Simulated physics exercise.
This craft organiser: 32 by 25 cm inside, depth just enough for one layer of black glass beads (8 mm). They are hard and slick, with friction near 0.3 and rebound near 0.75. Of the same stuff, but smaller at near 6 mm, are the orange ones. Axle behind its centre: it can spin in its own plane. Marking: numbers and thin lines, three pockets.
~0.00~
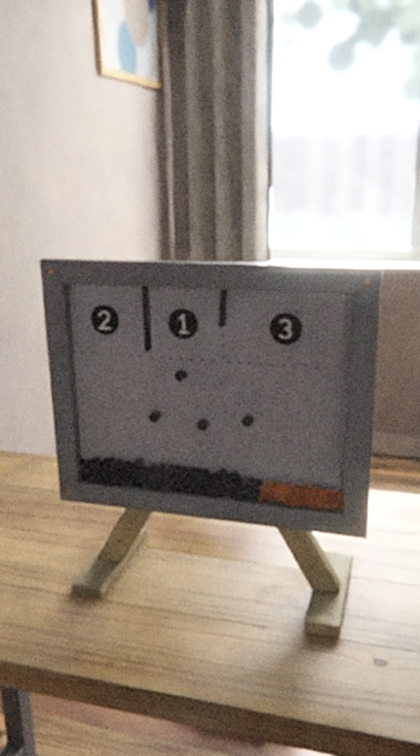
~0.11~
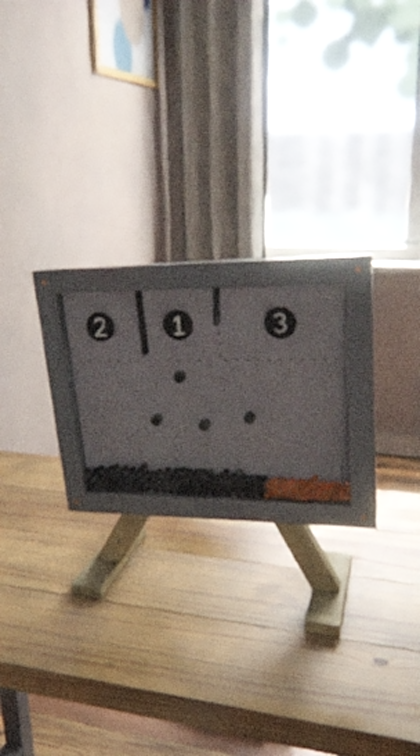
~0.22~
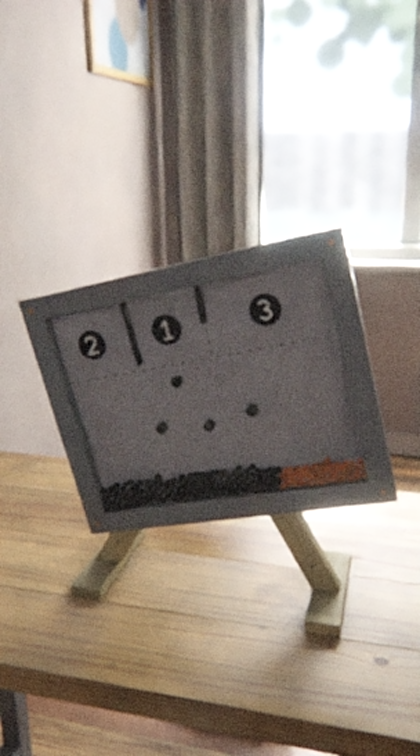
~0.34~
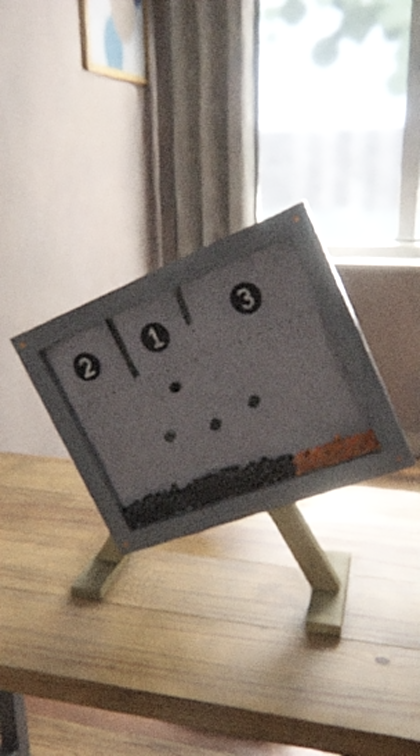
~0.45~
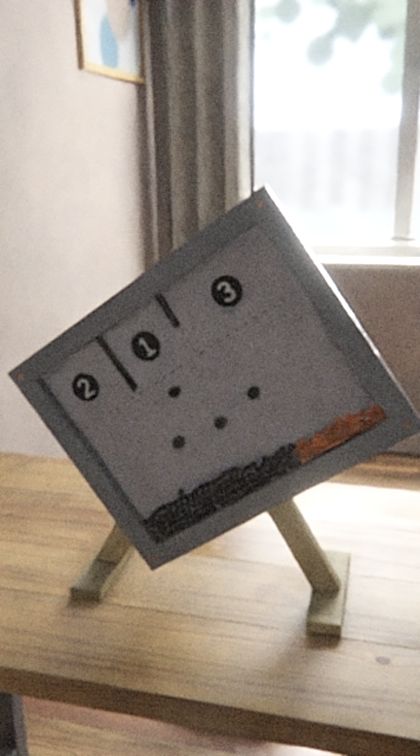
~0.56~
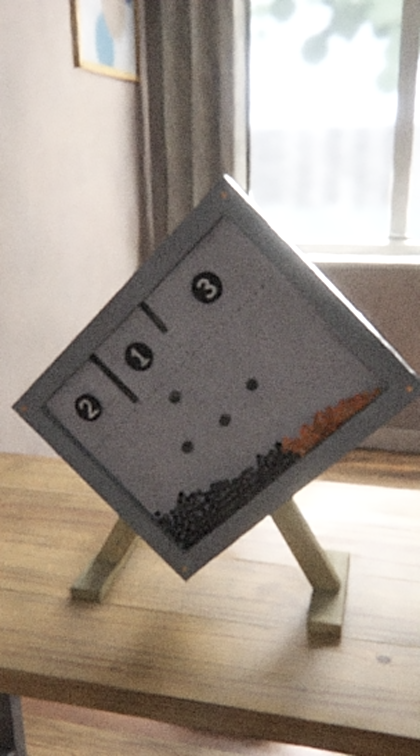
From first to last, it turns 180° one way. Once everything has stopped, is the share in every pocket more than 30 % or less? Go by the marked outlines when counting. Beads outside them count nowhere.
Pocket 1 - less, pocket 2 - more, pocket 3 - less.
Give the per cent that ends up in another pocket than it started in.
Close to 85 % end up somewhere else.
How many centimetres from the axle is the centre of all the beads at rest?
About 11 cm right and 8 cm below.
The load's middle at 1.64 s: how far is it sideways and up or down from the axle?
Some 8 cm right and 12 cm below.
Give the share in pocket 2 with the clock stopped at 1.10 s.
The share there is around 10 percent.
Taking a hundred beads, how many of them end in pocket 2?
That comes to near 85 percent.
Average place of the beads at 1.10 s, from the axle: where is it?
Right by about 5 cm and below by about 13 cm.
After 1.10 s, it stands 95° anticlockwise; the beads' middle is 5 cm right of and 13 cm below the centre; no. 2, 10 %.
After 1.64 s, it stands 144° anticlockwise; the beads' middle is 8 cm right of and 12 cm below the centre; no. 2, 65 %.
After 2.10 s, it stands 180° anticlockwise; the beads' middle is 12 cm right of and 8 cm below the centre; no. 2, 80 %.
Settled by 3.2 s, it stands 180° anticlockwise; no. 1, 5 %, no. 2, 85 %, no. 3, 0 %, elsewhere 15 %.
